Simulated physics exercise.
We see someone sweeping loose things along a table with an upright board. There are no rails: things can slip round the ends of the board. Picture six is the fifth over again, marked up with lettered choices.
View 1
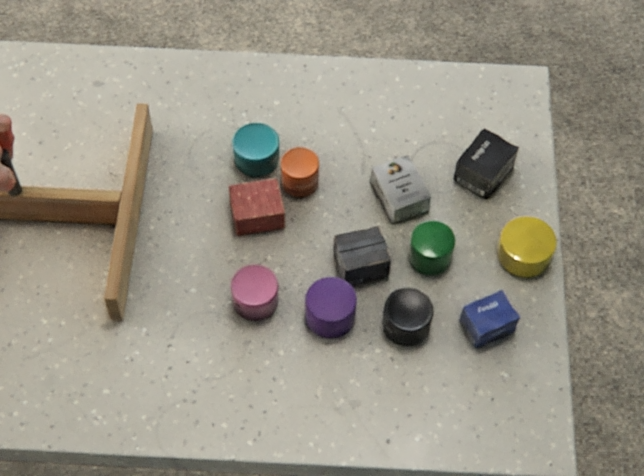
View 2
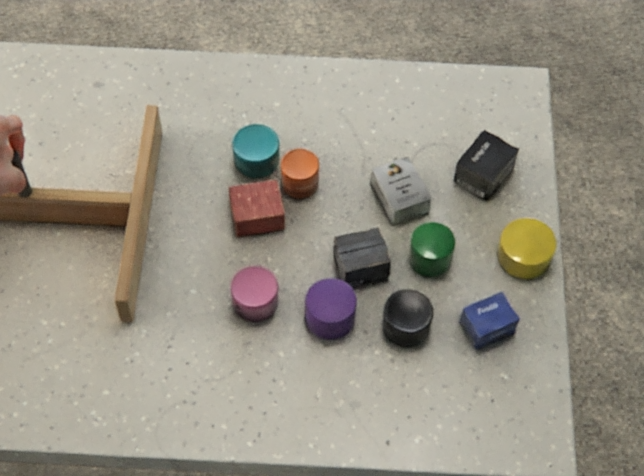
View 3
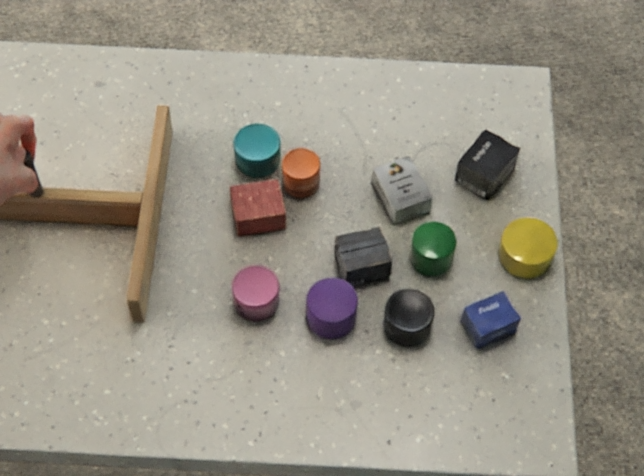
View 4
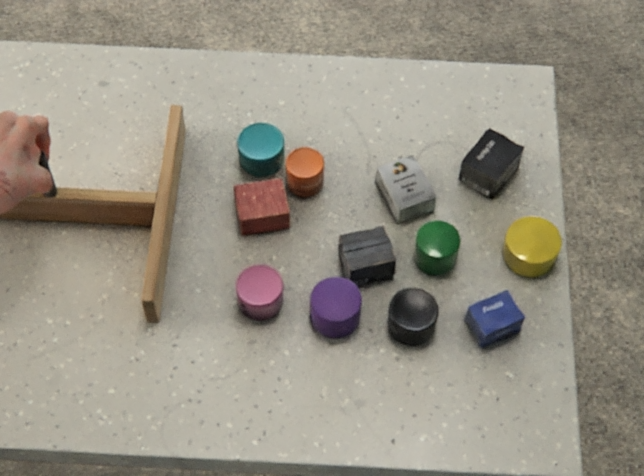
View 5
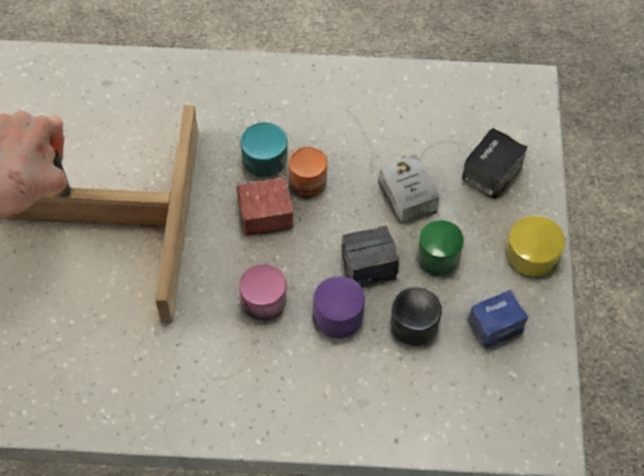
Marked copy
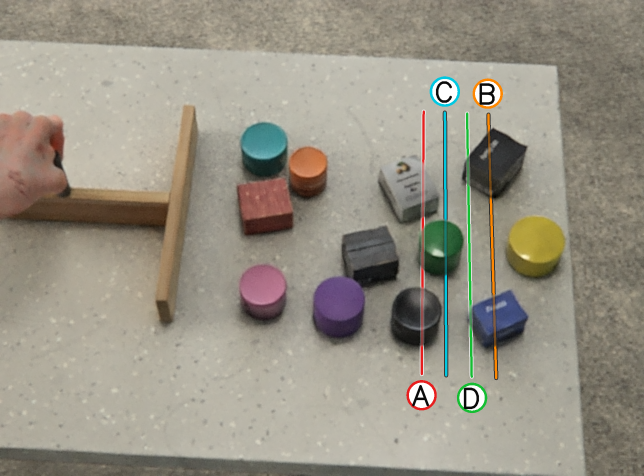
At the start, a wooden T-shaped board stands at the left of a speckled table, with colourful round pots and small blocks spread out to its right. A hand gripping the handle then slides the board steadily rightward, narrowing the gap, while the objects keep their arrangement, untouched by the board.
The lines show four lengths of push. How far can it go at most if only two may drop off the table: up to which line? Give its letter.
As far as mark B.
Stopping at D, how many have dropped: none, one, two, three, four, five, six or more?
In all, one.
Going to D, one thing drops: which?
It is the yellow pot.
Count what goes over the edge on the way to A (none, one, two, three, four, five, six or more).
By then, none.
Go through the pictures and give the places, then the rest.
The first picture shows green pot (432, 248); purple tin (331, 308); red block (257, 207).
The second picture shows board (137, 198); blue packet (489, 321).
The third picture shows board (149, 198); yellow pot (527, 248).
The fourth picture shows board (163, 197); black packet (491, 163).
The fifth picture shows board (176, 197); orange tub (308, 172); grey box (370, 256); pink tub (263, 292).
On the copy, A at (423, 234); B at (492, 237); C at (446, 235); D at (469, 236).
On B. First, board (290, 203); turquoise jar (326, 143); purple tin (360, 311).
Then, board (403, 209); black packet (519, 159); blue packet (503, 316).
Finally, board (492, 213); black packet over the edge; yellow pot over the edge; two fallen.
By contrast, A is within the limit but short; C is within the limit but short; D is within the limit but short.
